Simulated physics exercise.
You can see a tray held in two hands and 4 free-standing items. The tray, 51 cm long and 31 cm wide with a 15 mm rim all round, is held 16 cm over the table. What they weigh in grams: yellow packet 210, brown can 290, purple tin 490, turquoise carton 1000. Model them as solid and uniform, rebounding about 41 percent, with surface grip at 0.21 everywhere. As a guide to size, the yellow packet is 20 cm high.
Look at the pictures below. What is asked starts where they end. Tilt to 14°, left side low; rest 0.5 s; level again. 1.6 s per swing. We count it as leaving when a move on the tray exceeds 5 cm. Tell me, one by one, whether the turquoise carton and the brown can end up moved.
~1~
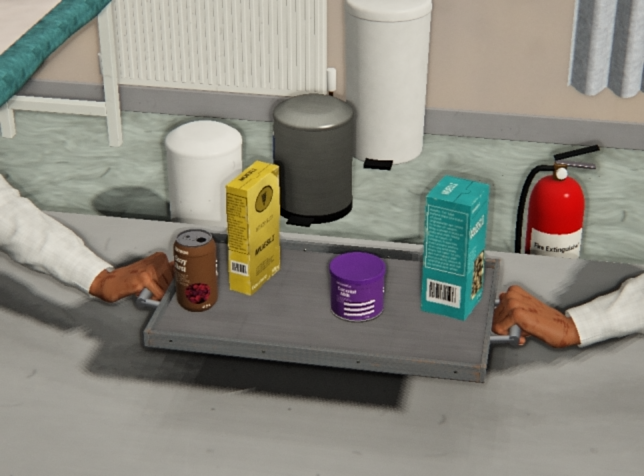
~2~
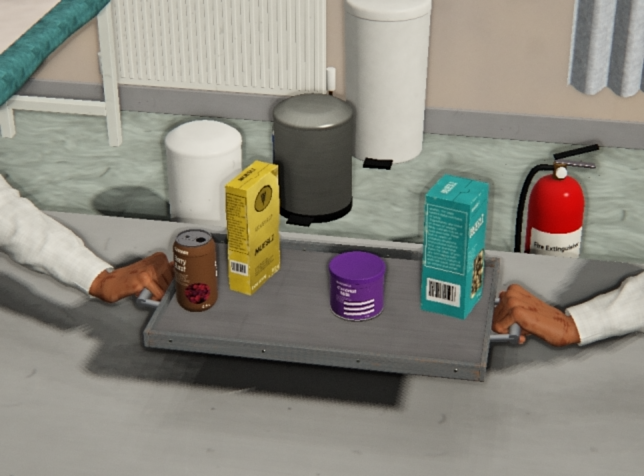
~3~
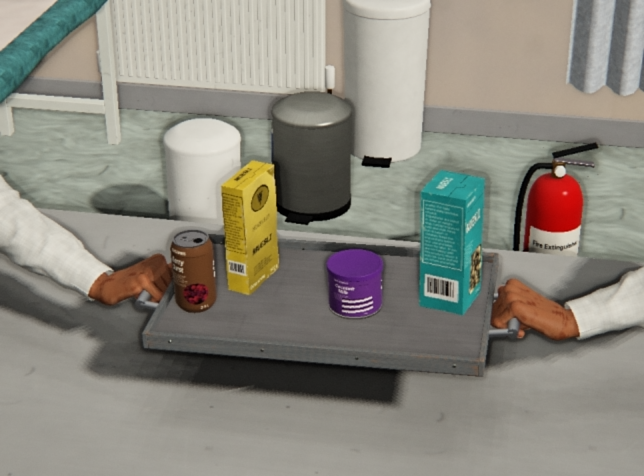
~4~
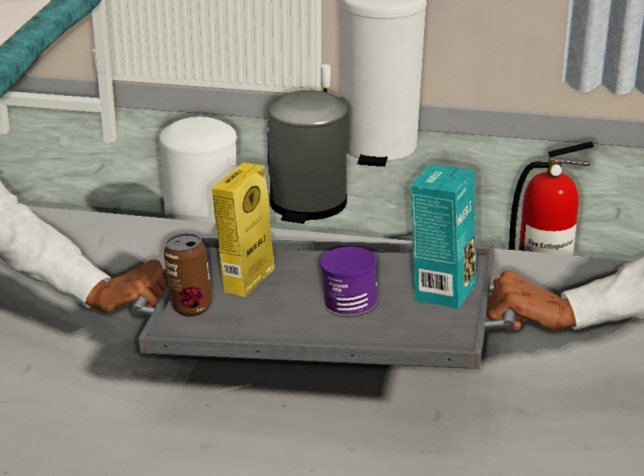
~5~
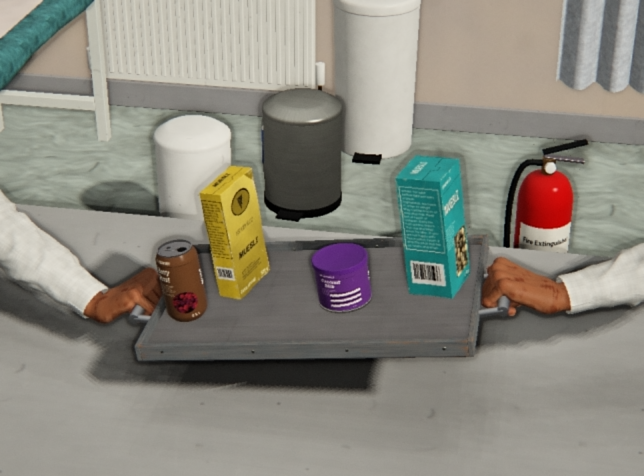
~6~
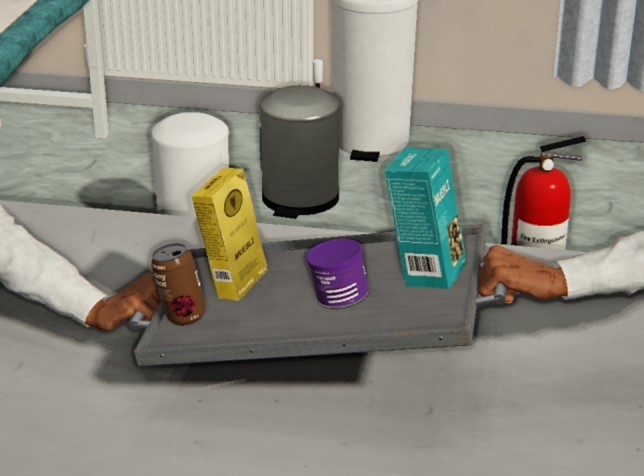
Moved? Turquoise carton - yes, brown can - no.
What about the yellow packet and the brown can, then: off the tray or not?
Yellow packet: Out of bounds; brown can: In bounds.
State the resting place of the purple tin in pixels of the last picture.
I'd put it at around (192, 256).
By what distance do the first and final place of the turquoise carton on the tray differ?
The shift is close to 33 cm.
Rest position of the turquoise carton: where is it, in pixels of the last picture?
Around pixel (240, 215).
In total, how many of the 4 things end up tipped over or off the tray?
The number is 1.
Then, 0.90 s on from there, tray tilted 14°, left edge down; turquoise carton moved 12 cm near (351, 223); yellow packet 7° off its base; purple tin moved 10 cm.
Then, 1.30 s on from there, tray tilted 13°, left edge down; yellow packet now off the tray; turquoise carton moved 27 cm near (264, 233); purple tin moved 21 cm.
In the end, off the tray, yellow packet; not toppled but over 5 cm from the start, purple tin and turquoise carton; brown can under 5 cm from the start. At the end, from the last picture's camera, turquoise carton near (240, 215), brown can near (172, 268).
